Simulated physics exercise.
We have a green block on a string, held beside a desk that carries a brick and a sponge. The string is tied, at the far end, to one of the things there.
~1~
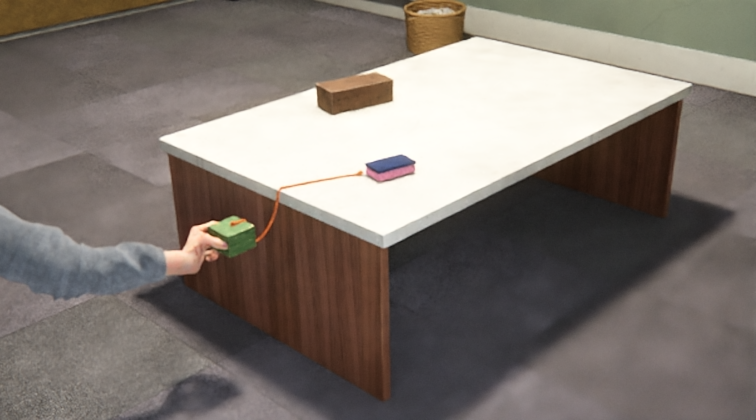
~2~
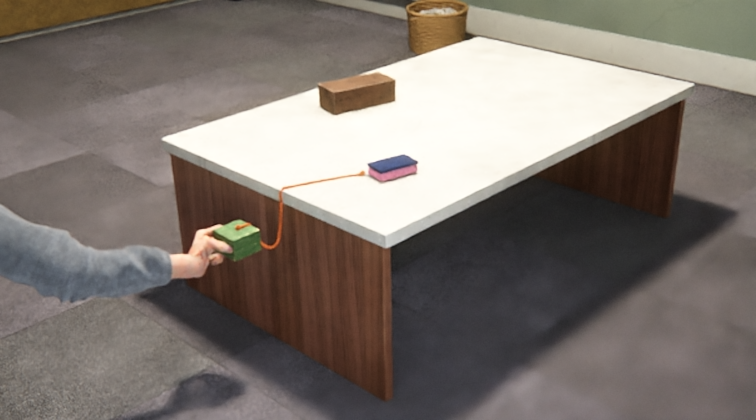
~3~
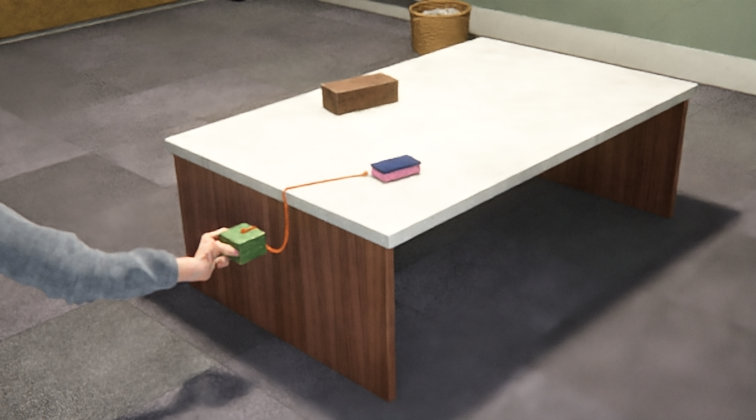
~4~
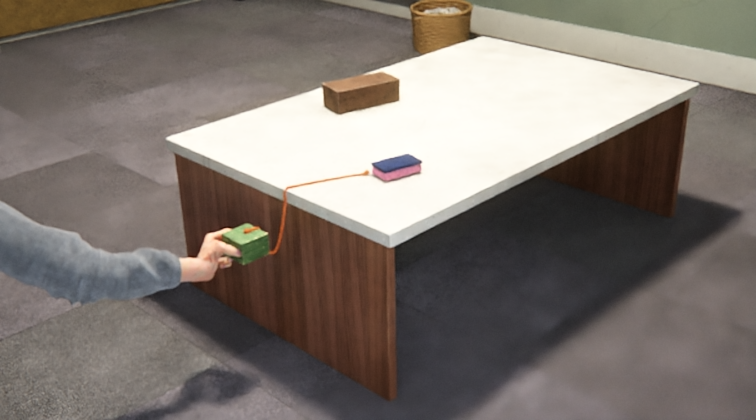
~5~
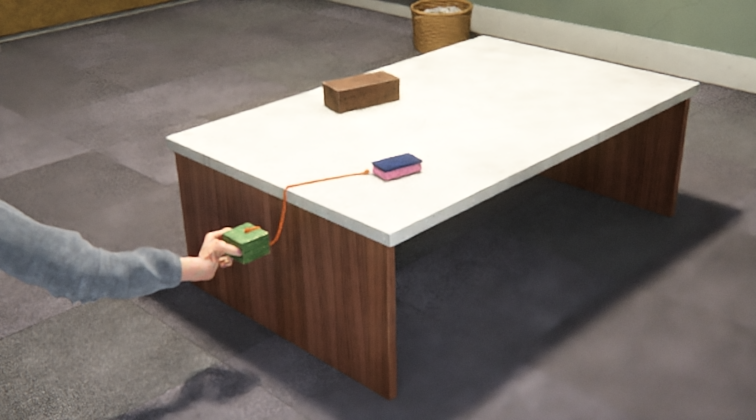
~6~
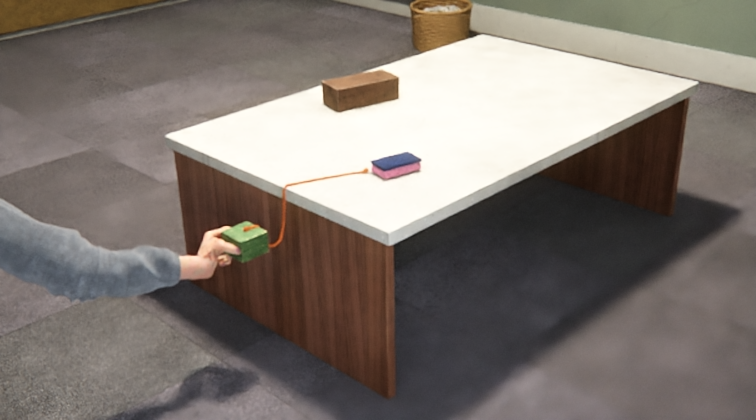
Hand holding a green block beside a white-topped desk, orange string running to a sponge near a brick, everything nearly still.
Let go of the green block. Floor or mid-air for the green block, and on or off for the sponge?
The green block goes all the way down; the sponge is yanked off.
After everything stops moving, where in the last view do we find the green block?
Near (272, 331).
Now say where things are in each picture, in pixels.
In the first picture, green block (232, 237); brick (355, 81); sponge (391, 162).
In the second picture, green block (237, 240).
In the third picture, green block (243, 243).
In the fourth picture, green block (246, 244); string through (323, 181) (285, 204).
In the fifth picture, green block (246, 243); string through (324, 180) (285, 203).
In the sixth picture, green block (245, 242); brick (361, 79); sponge (396, 159); string tied to the sponge, with little slack.
Then, 0.26 s on from there, block off the ground near (253, 311); brick in place; sponge shifted a little.
Then, 0.52 s on from there, block on the floor near (272, 330); brick in place; sponge over the edge.
Then, 0.76 s on from there, block on the floor near (272, 331); brick in place; sponge down on the floor.
In the end, block on the floor near (272, 330); brick in place; sponge down on the floor. The green block drops all the way and the sponge is dragged off.
